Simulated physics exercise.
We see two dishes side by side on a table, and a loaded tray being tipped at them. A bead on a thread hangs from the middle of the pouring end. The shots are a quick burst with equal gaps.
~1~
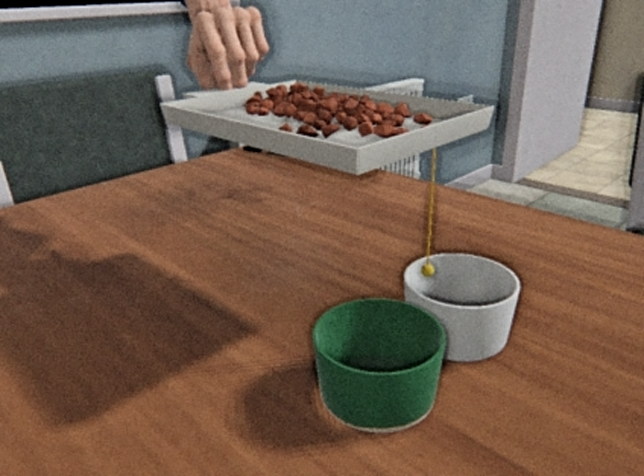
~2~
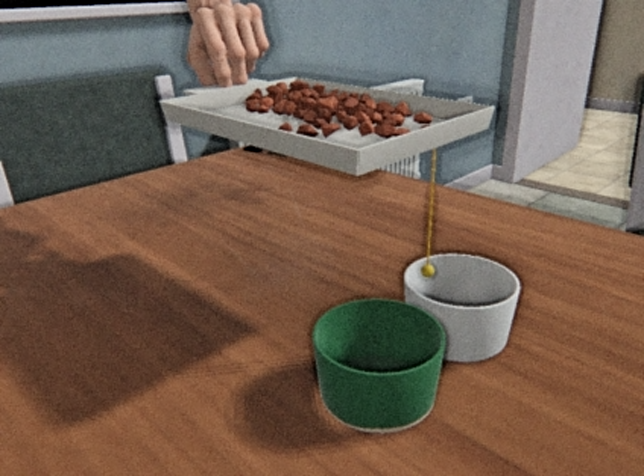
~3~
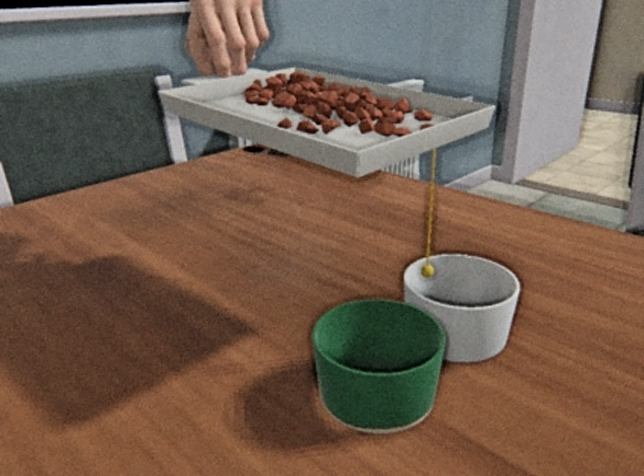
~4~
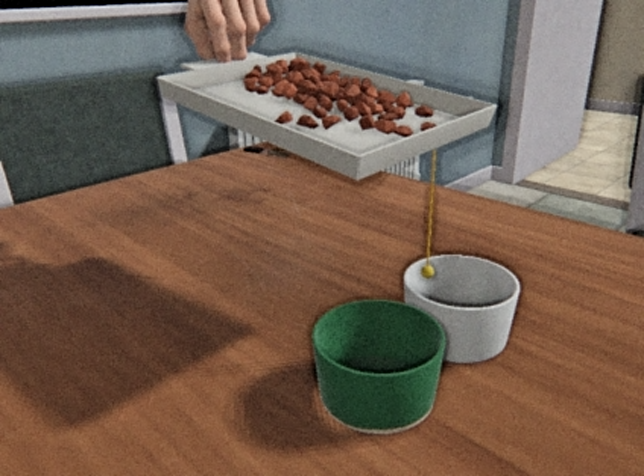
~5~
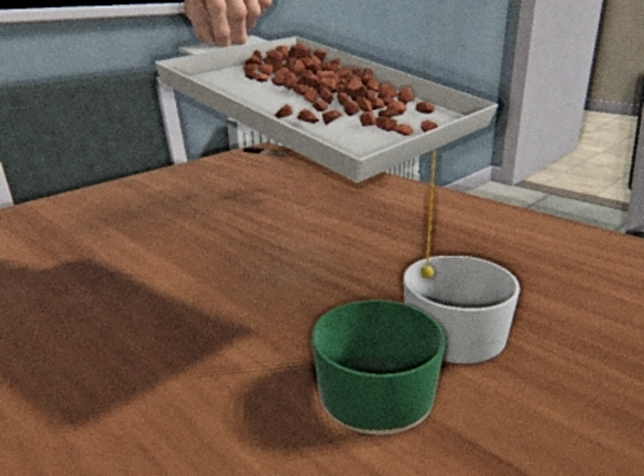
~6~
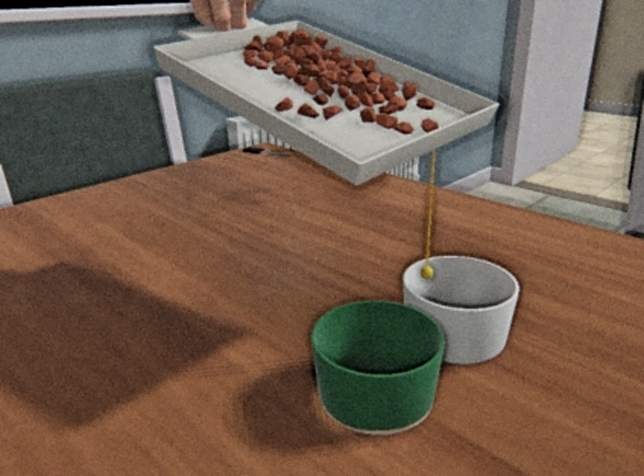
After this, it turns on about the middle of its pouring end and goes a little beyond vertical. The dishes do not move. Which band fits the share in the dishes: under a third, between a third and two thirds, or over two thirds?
The two hold from one third to two thirds of the load.
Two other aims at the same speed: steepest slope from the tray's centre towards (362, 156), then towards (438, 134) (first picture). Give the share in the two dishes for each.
First some 80, then 50 per cent.
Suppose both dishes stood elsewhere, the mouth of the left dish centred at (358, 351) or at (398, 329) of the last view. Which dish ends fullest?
In turn: Left; the left one.
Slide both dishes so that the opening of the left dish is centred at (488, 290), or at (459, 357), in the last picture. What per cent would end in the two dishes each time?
The first gives 10 %, the second 60 %.
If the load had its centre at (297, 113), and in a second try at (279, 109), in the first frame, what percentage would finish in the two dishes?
Roughly 70 per cent, and 70 per cent.
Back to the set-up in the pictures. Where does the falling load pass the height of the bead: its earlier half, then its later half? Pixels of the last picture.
Early half (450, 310), late half (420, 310).
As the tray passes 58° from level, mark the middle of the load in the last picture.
At about (403, 123).
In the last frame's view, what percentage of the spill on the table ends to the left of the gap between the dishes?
It comes to 10 per cent or so.
Soon after the last picture, tray tipped steeply; nearly all on the tray; a small part in the air.
A little later, tray tipped right over; about two thirds on the tray; a small part in the left dish; a stray few in the right dish; about a quarter outside both.
Later still, tray tipped past a quarter turn; about half in the left dish; a stray few in the right dish; about half outside both.
At rest, tray tipped past a quarter turn; about half in the left dish; a stray few in the right dish; about half outside both.
